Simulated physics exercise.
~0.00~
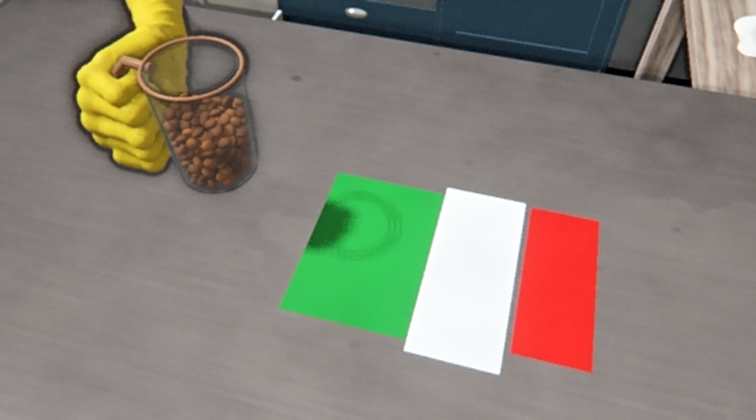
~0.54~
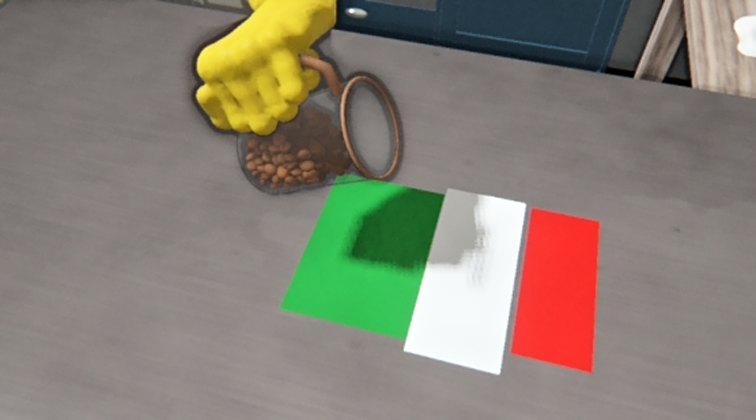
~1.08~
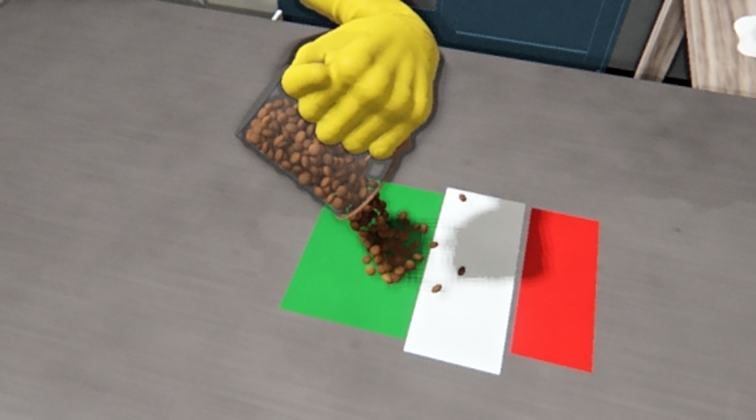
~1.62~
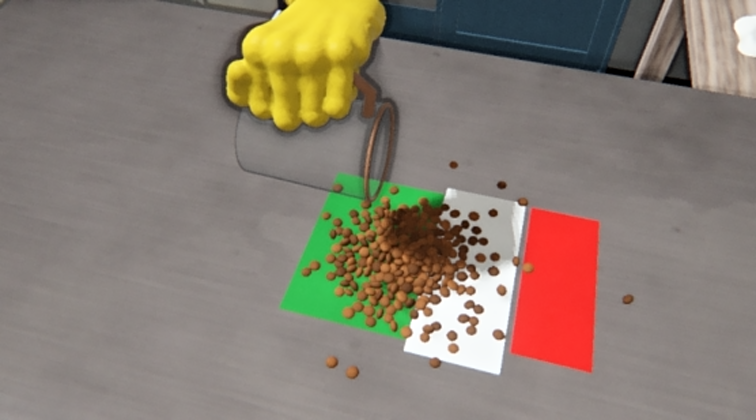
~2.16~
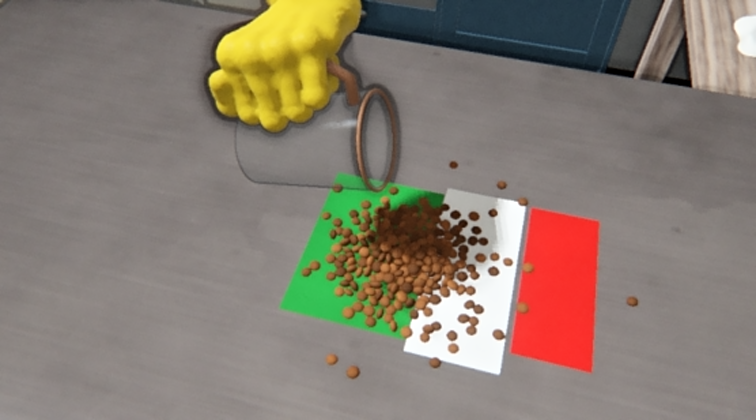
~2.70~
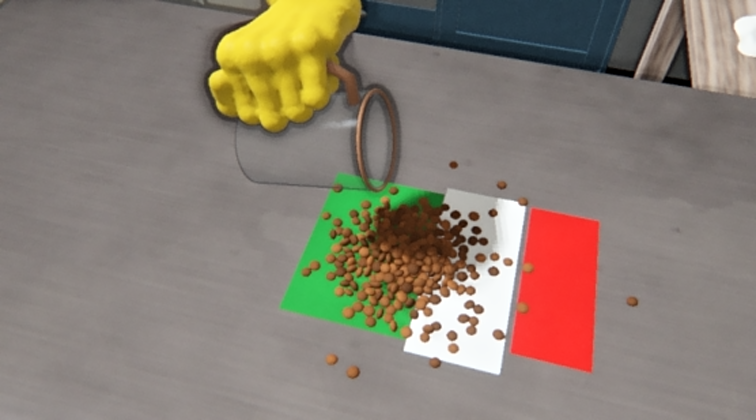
A yellow-gloved hand tips a clear cup, spilling brown kibble mostly across green and white mats.
